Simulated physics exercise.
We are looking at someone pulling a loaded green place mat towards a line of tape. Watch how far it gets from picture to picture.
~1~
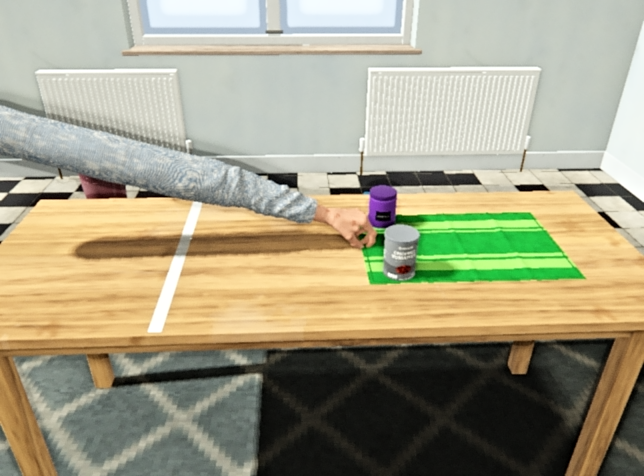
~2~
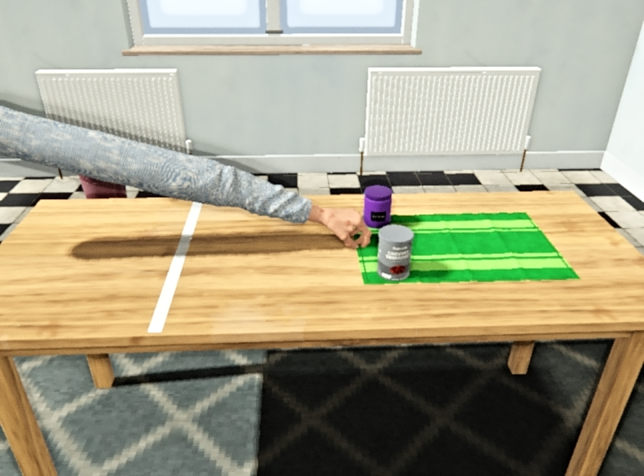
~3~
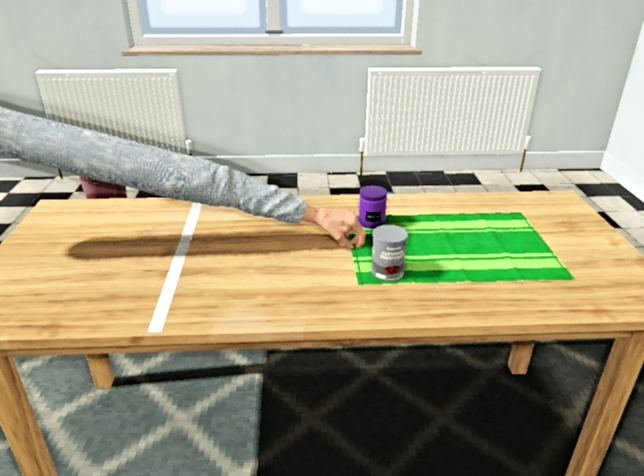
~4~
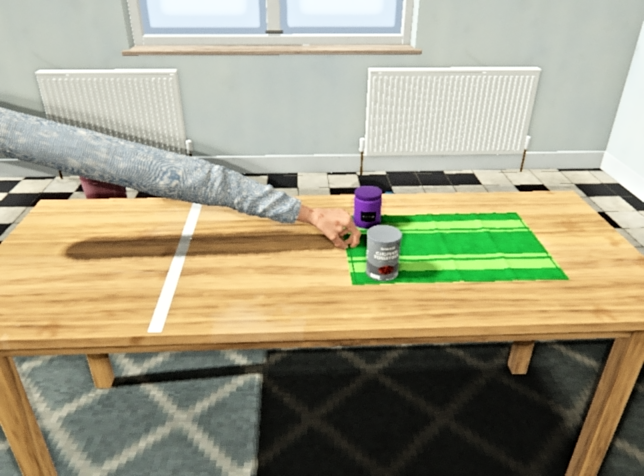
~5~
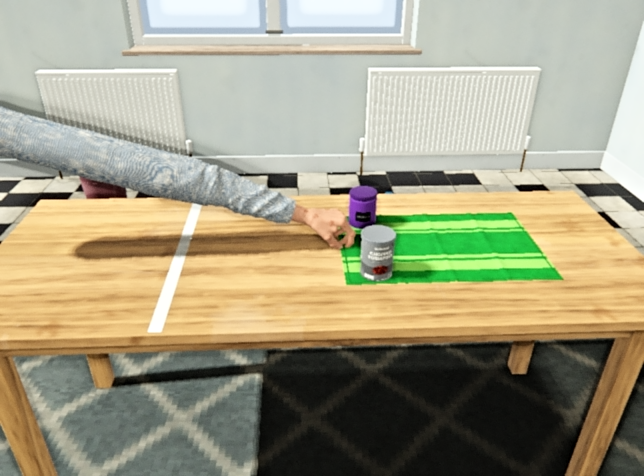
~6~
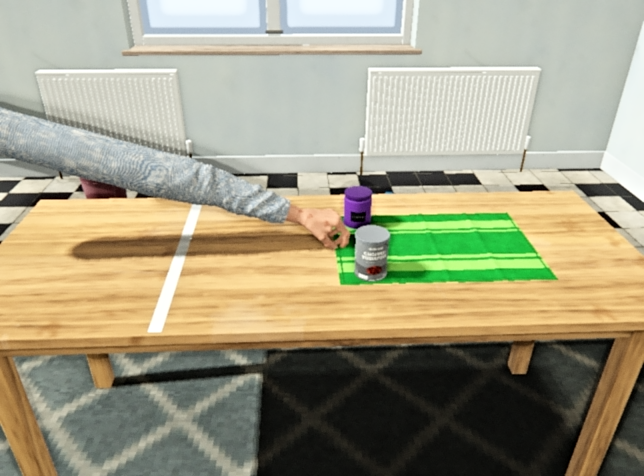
A hand slowly pulls a green mat carrying a purple jar and grey tin slightly left.
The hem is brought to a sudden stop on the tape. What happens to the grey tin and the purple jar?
In the end the grey tin stays on the cloth. The purple jar remains aboard.
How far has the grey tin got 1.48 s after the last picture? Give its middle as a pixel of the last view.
Near (203, 257).
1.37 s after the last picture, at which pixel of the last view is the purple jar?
Around (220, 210).
Then, 1.37 s after the last picture, hem at the tape; grey tin on the cloth near (210, 257); purple jar on the cloth near (220, 210).
Then, 1.48 s after the last picture, hem at the tape; grey tin on the cloth near (202, 257); purple jar on the cloth near (214, 210).
At rest, hem at the tape; grey tin on the cloth near (203, 257); purple jar on the cloth near (214, 210). The grey tin remains aboard and the purple jar keeps its seat.
